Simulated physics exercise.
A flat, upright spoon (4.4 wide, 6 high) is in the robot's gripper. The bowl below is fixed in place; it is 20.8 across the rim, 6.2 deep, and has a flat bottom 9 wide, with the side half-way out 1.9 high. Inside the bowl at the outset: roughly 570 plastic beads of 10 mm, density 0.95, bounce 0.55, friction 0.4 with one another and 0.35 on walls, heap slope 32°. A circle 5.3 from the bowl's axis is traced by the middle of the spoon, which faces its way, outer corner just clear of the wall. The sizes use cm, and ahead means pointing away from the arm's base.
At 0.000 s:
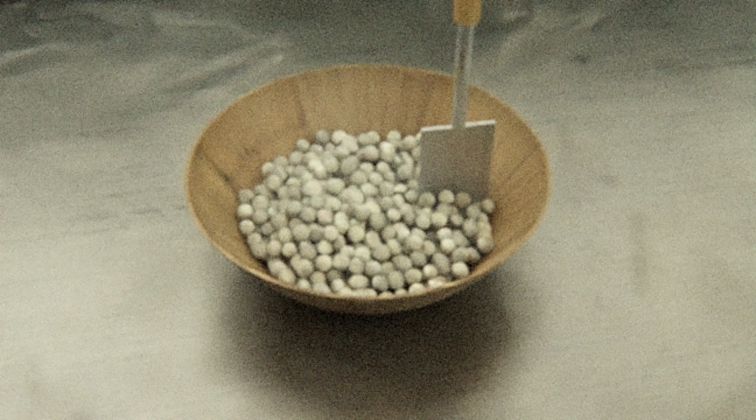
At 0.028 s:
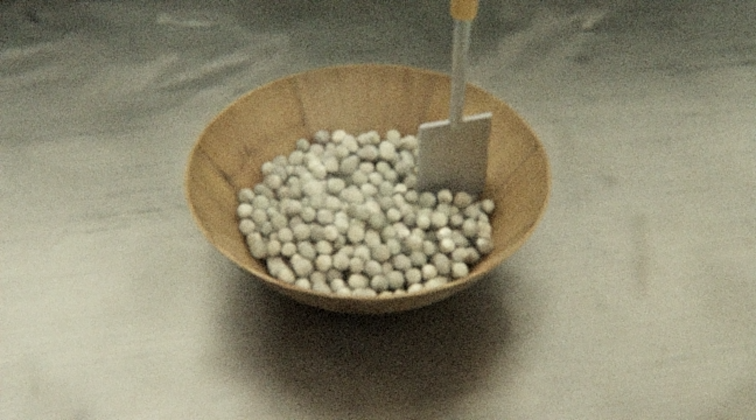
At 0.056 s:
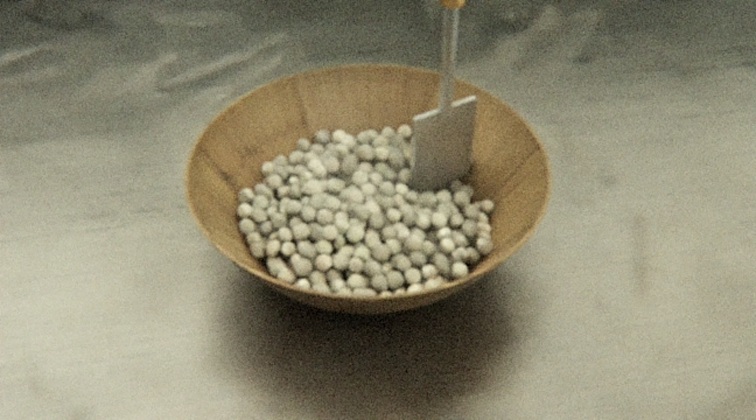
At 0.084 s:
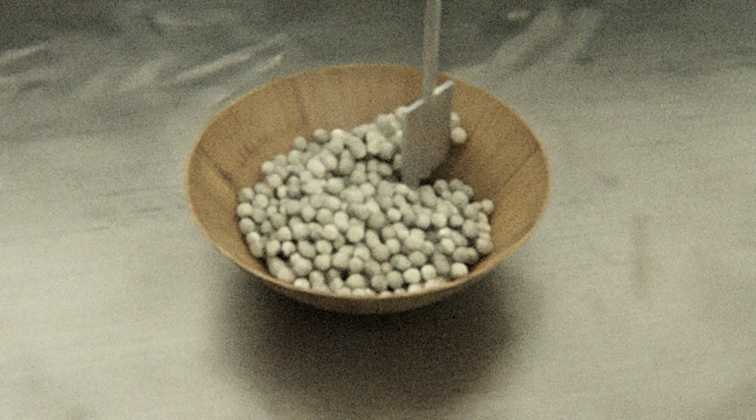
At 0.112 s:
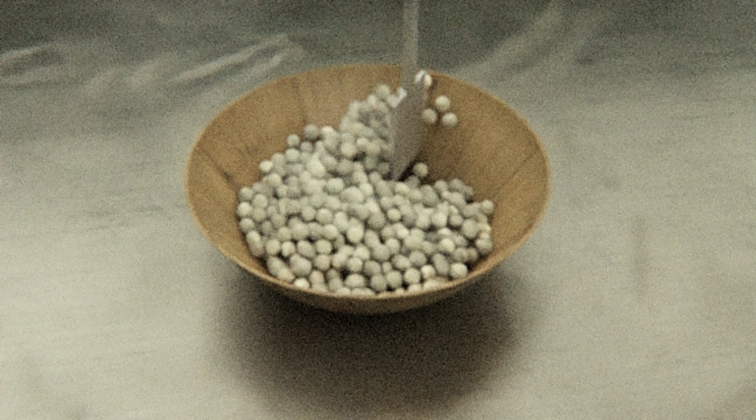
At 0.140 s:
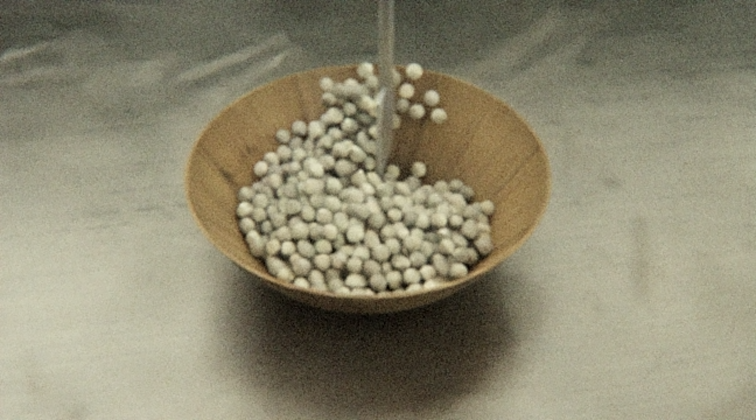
The video shows a flat metal spatula standing upright in a wooden bowl of small pale beads, sweeping from the right side toward the back and turning edge-on as it pushes beads up along the bowl's far wall.
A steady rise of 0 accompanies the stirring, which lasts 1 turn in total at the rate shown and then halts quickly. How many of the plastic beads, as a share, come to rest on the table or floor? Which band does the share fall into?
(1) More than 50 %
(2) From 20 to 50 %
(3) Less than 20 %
Answer: 3.
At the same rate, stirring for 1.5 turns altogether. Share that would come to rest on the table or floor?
I'd reckon near 15 per cent.
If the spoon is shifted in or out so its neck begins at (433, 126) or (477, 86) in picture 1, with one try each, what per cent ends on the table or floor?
Close to 0 and 5 in a hundred.
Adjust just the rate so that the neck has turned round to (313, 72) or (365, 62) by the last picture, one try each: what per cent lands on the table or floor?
Around 30 and 15 percent, in that order.
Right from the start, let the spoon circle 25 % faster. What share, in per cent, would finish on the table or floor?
20 per cent.
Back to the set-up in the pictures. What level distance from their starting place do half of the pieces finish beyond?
Reading: Around 7 cm.
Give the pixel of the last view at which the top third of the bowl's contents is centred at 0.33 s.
I'd put it at around (280, 223).
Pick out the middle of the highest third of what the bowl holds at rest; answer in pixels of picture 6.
Near (412, 161).
After 0.33 s, 181° round, highest piece 8 above the table; 554 in the bowl, 7 on the table or floor, 9 in flight or on the tool.
After 0.53 s, 293° round, highest piece 8 above the table; 524 in the bowl, 32 on the table or floor, 14 in flight or on the tool.
After 0.82 s, 0° round, highest piece 7 above the table; 506 in the bowl, 64 on the table or floor.
After 1.52 s, 0° round, highest piece 6 above the table; 506 in the bowl, 64 on the table or floor.
At rest, 506 in the bowl, 64 on the table or floor. That is 11 % on the table or floor.
